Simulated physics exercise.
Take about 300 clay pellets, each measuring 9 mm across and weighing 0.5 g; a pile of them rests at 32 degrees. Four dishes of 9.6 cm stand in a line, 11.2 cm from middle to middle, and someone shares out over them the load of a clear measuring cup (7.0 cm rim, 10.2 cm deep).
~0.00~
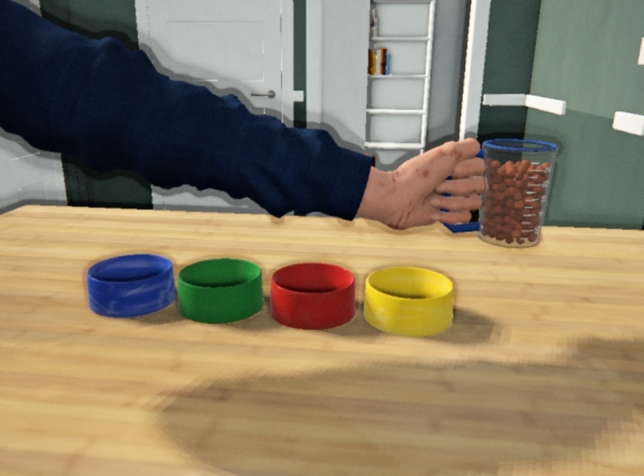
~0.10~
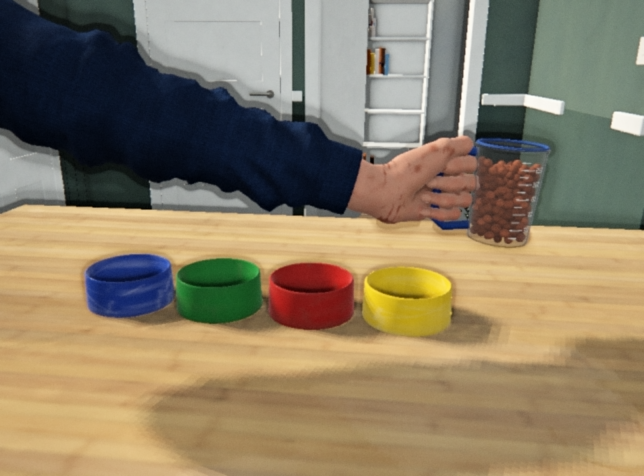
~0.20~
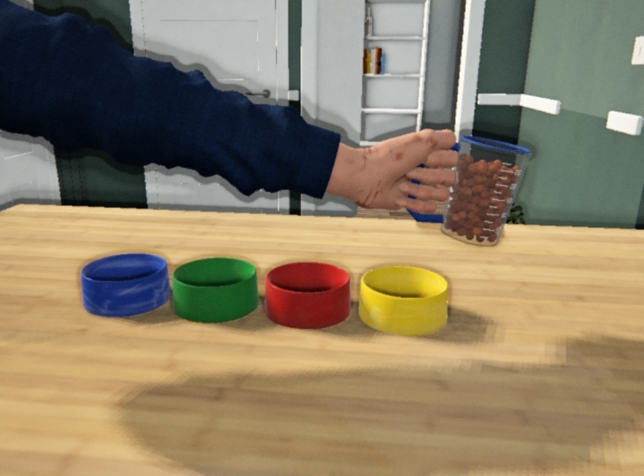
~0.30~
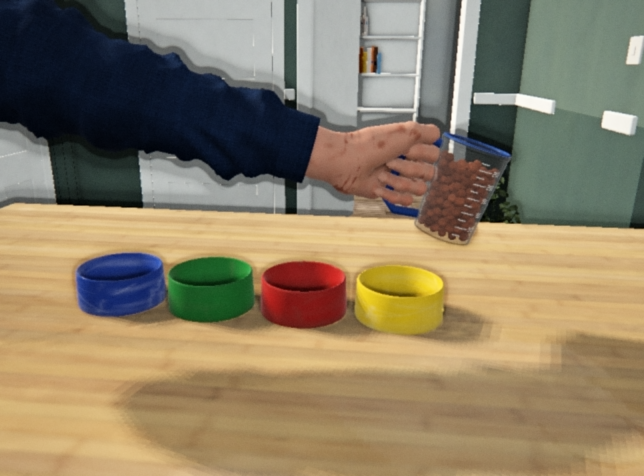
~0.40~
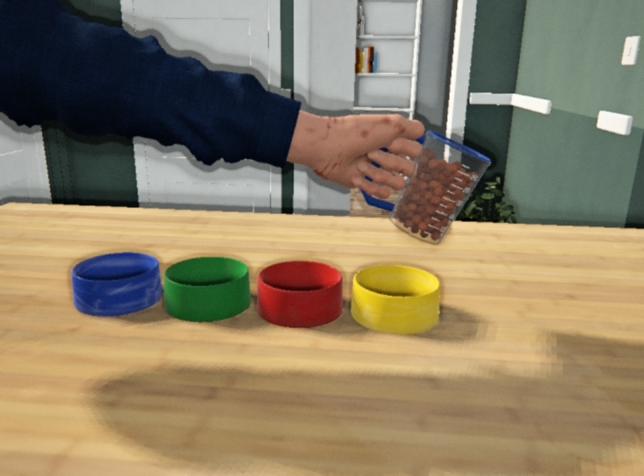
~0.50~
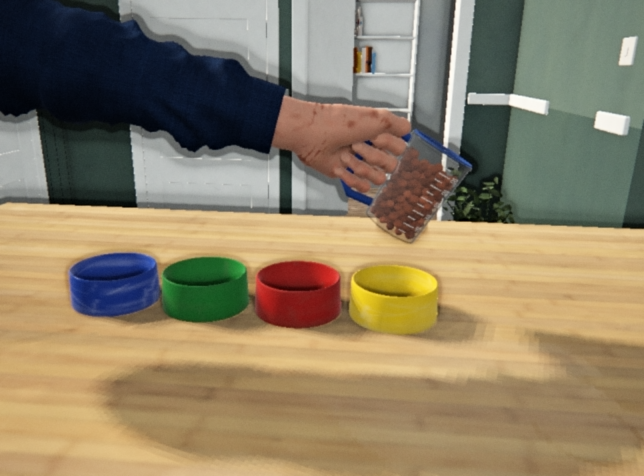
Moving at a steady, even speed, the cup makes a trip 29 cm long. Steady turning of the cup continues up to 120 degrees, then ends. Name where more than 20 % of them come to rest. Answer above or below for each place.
Red: Above, blue: Below, green: Below, yellow: Below, counter: Below.
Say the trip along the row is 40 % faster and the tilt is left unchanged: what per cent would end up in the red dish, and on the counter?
Red: 100; counter: 0.
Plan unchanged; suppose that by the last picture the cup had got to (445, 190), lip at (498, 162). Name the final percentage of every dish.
Dish by dish: Red 90 percent, blue 0 percent, green 0 percent, yellow 0 percent.
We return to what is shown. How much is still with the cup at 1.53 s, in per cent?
95 %.
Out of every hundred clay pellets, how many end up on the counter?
0 %.
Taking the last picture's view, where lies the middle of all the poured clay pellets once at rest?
Approximately (300, 289) in the last view.
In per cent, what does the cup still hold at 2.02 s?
Estimate: Some 25 %.
After 1.12 s, tilt 73 degrees; cup holds 100 %.
Then, at 1.53 s, tilt 101 degrees; cup holds 95 %.
Then, at 2.02 s, tilt 120 degrees; cup holds 25 %, red 70 %.
By 2.7 s all is still; red 100 %, blue 0 %, green 0 %, yellow 0 %, counter 0 %.
